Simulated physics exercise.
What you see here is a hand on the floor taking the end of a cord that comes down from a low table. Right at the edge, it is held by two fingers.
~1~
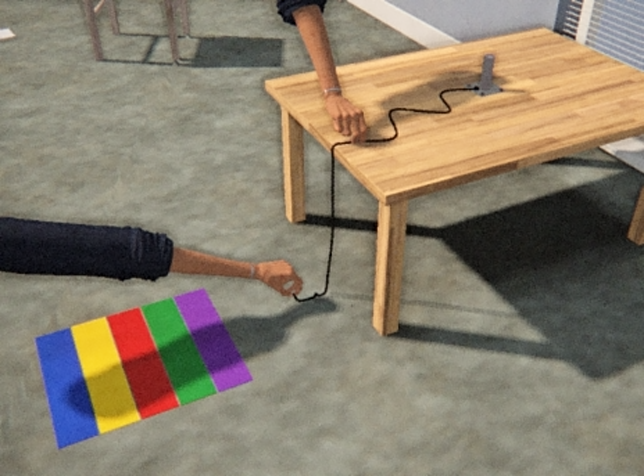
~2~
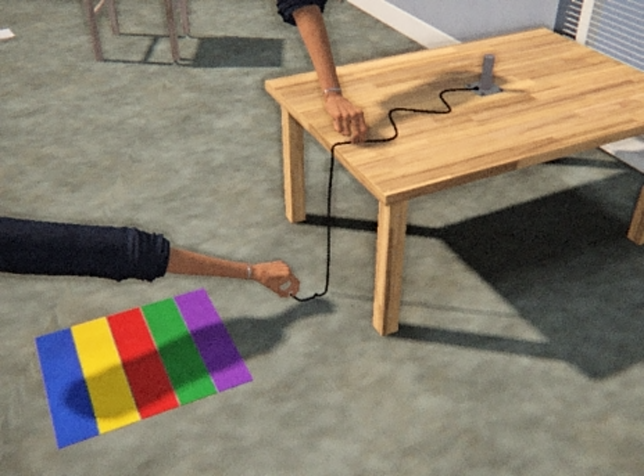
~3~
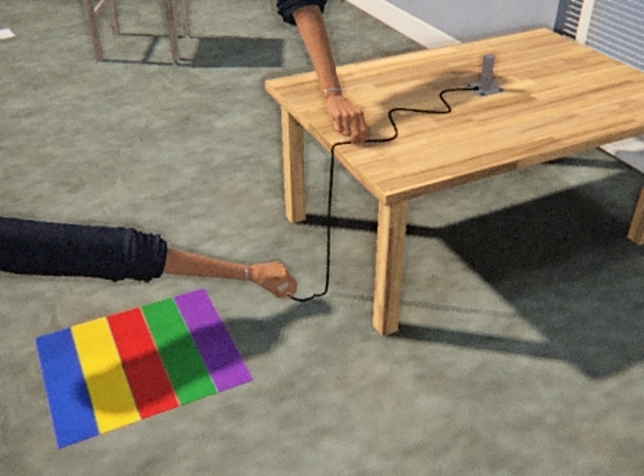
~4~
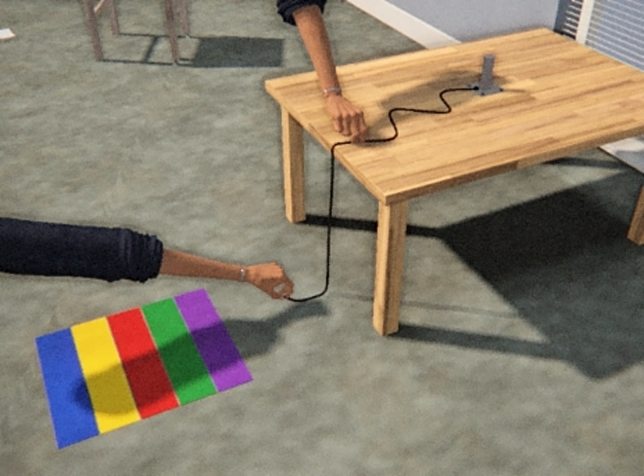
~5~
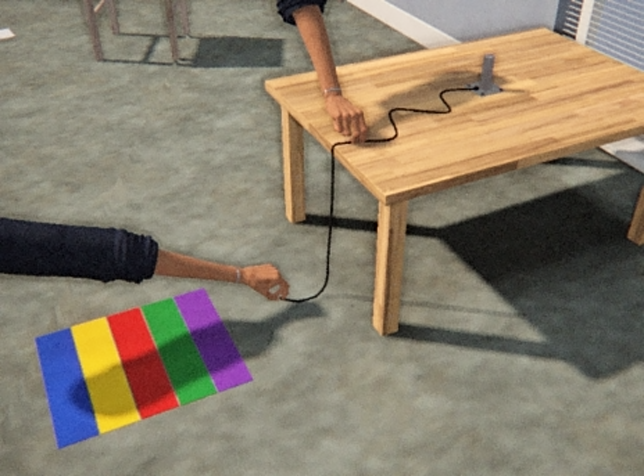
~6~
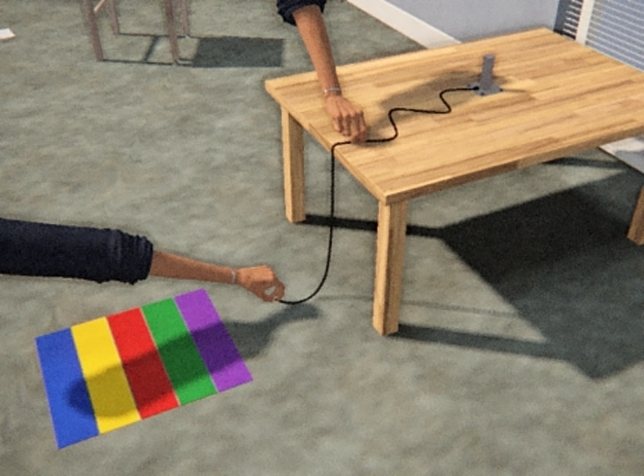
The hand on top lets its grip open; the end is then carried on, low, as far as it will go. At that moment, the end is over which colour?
Over yellow.
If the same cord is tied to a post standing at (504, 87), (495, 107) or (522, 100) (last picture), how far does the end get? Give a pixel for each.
(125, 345), (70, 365) and (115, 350).
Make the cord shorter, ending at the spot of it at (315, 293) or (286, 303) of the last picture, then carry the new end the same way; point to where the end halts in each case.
First (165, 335), then (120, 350).
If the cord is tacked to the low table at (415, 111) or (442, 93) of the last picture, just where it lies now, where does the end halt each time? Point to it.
Approximately (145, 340) and (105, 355), respectively.
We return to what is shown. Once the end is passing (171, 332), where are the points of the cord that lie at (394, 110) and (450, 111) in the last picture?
Near (372, 126) and (420, 111).
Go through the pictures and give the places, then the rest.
In the first picture, end (294, 293); purple (227, 367); green (191, 379); red (153, 392); yellow (114, 406); blue (73, 419).
In the second picture, end (291, 294); cord through (446, 91) (425, 112) (395, 128) (336, 146) (329, 217) (328, 275).
In the third picture, end (288, 295).
In the fourth picture, end (284, 296); cord through (446, 91) (425, 112) (395, 128) (336, 146) (330, 216) (327, 275).
In the fifth picture, end (280, 298).
In the sixth picture, end (276, 299); cord through (446, 91) (425, 112) (395, 128) (336, 146) (332, 216) (326, 275).
Early on, end near (171, 332); over green.
Midway, end near (125, 346); over red.
At the end of the slack, end near (97, 355); over yellow. The yellow one.
